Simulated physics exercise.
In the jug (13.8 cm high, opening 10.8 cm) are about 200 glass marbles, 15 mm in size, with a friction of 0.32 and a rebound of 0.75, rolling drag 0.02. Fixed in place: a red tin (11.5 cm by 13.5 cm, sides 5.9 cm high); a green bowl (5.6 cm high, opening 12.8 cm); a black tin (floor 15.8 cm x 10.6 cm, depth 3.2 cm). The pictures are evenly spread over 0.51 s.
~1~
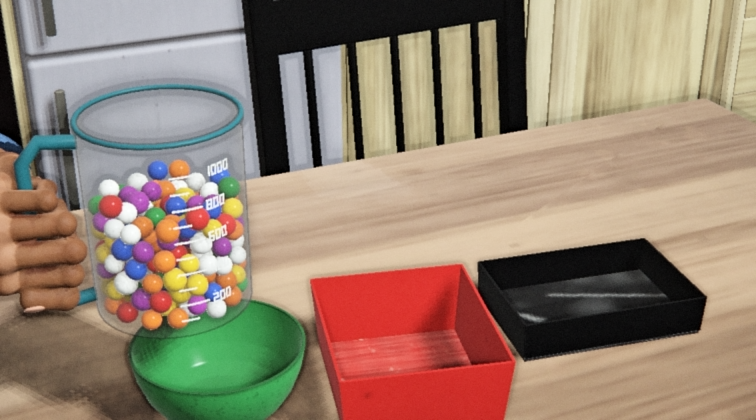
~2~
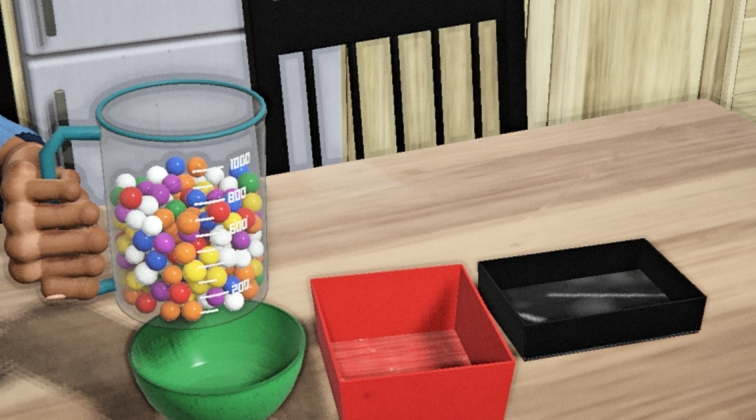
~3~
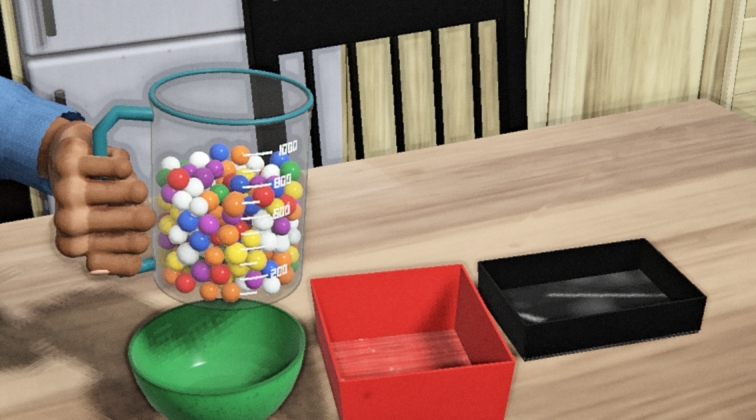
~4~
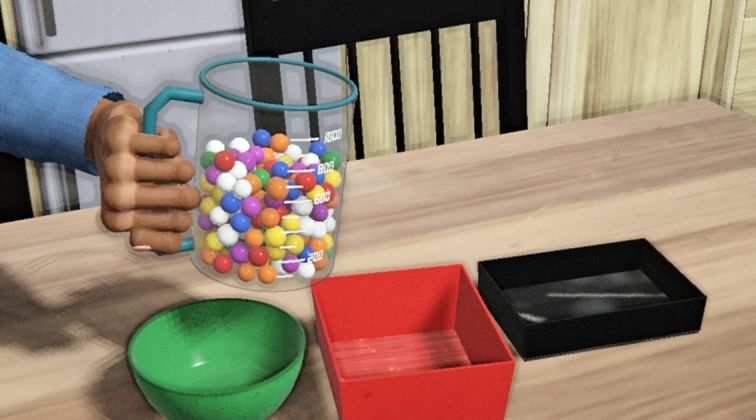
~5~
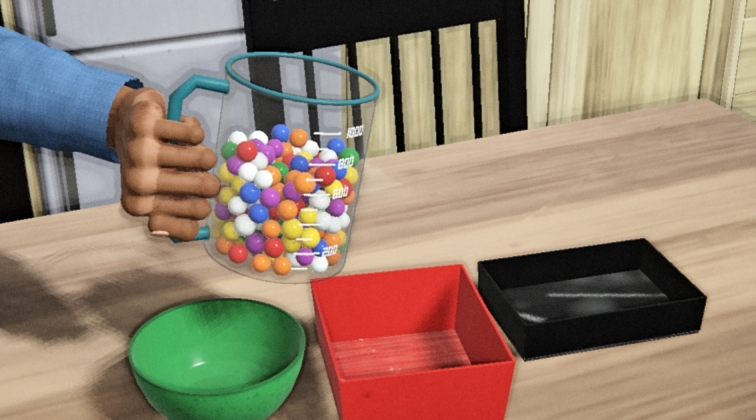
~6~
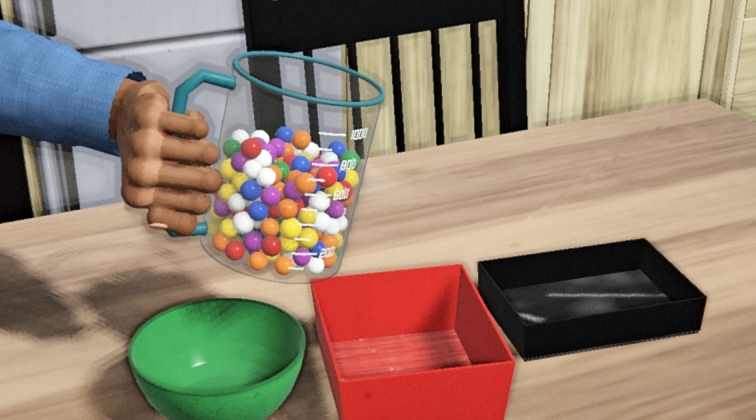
A hand held a clear jug of colourful marbles by its handle above a green bowl, moved it a short way right toward a red tin, and tilted it slightly to the right.
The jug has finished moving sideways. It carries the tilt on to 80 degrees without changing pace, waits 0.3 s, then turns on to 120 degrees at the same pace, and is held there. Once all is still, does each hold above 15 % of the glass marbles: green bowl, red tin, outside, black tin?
Green bowl no, red tin yes, outside yes, black tin no.
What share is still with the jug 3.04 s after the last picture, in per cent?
About 85 per cent.
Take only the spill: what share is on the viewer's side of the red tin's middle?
Roughly 10 per cent.
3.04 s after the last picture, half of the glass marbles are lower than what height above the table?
Some 14 cm.
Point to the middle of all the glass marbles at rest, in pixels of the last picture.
At about (412, 346).
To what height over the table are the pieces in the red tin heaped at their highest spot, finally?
Roughly 5.0 cm.
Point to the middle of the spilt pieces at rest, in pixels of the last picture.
Around (393, 226).
Then, 1.17 s after the last picture, tilt 52 degrees; jug 100 %; middle of all pieces near (276, 195).
Then, 2.14 s after the last picture, tilt 80 degrees; jug 100 %; middle of all pieces near (283, 196).
Then, 3.04 s after the last picture, tilt 99 degrees; red tin 5 %, jug 85 %, in the air 5 %; middle of all pieces near (317, 218).
Then, 3.89 s after the last picture, tilt 120 degrees; red tin 60 %, outside 40 %; middle of all pieces near (419, 322).
In the end, red tin 60 %, jug 0 %, black tin 0 %, green bowl 0 %, outside 40 %.
